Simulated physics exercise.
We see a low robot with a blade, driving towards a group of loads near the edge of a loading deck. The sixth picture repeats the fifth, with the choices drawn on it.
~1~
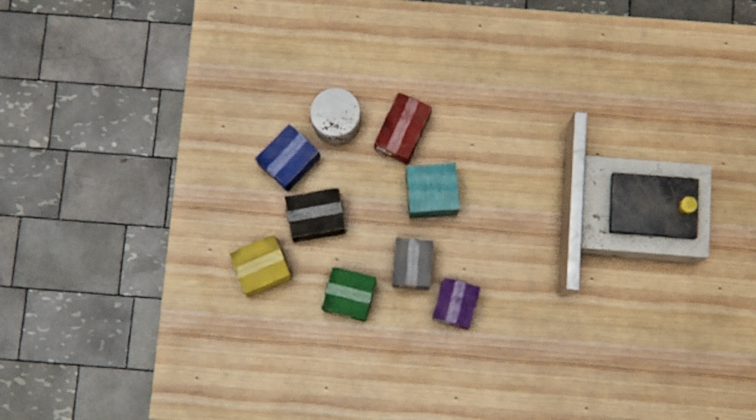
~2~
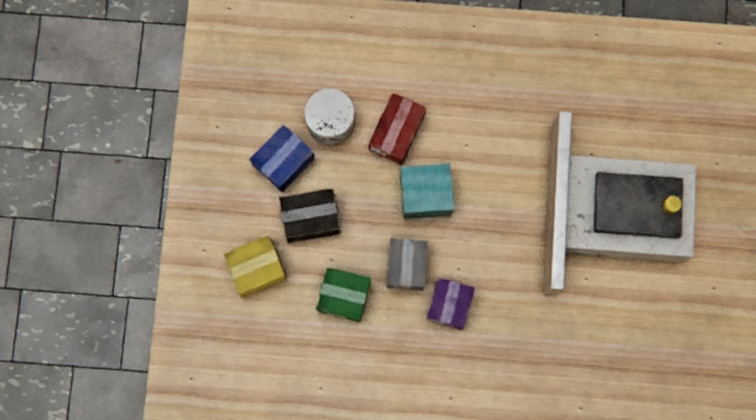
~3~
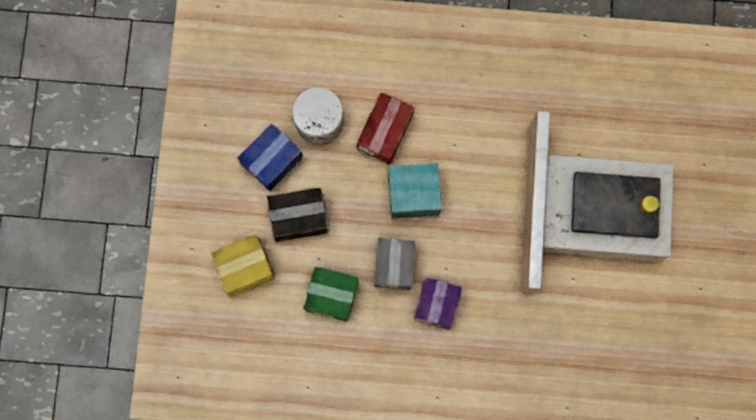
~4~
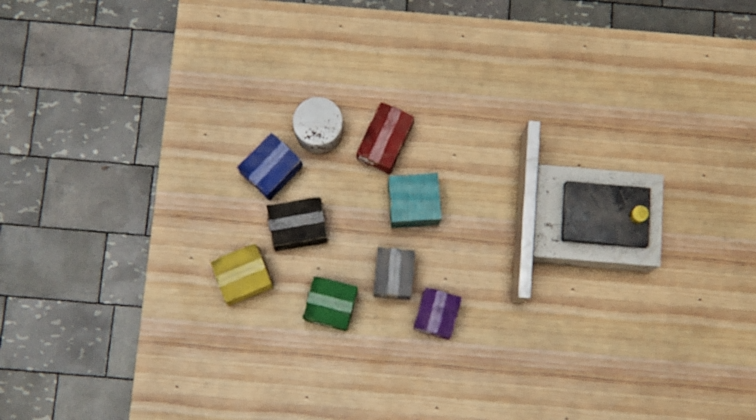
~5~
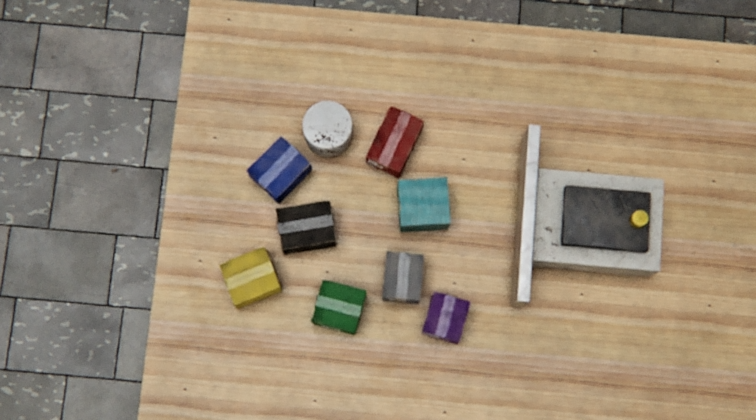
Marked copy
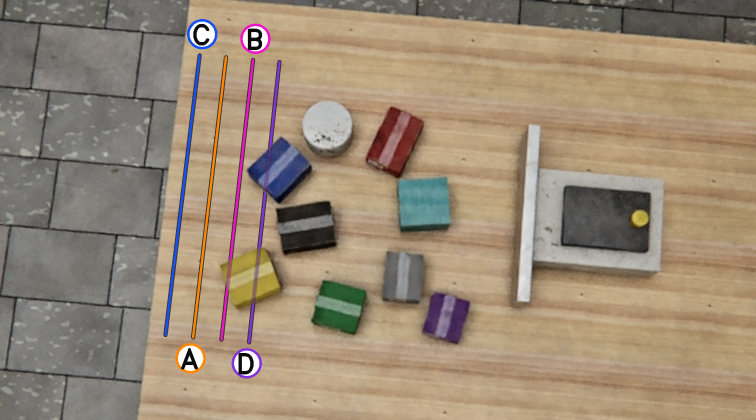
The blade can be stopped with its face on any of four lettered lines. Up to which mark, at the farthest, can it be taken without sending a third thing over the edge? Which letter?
B is the last line within the limit.
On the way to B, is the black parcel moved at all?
Yes.
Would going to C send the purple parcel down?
No.
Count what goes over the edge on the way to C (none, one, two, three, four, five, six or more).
Six or more.
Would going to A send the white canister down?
Yes.
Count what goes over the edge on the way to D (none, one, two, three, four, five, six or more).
The count is none.
On the copy, A at (210, 194); B at (238, 197); C at (183, 192); D at (265, 199).
On B. First, robot (495, 209); purple parcel (443, 322); grey parcel (392, 277).
Then, robot (390, 200); blue parcel (249, 168); yellow parcel (237, 286).
Finally, robot (308, 193); blue parcel (169, 161); white canister (182, 113); none fallen.
By contrast, A drops three; C drops six; D is within the limit but short.
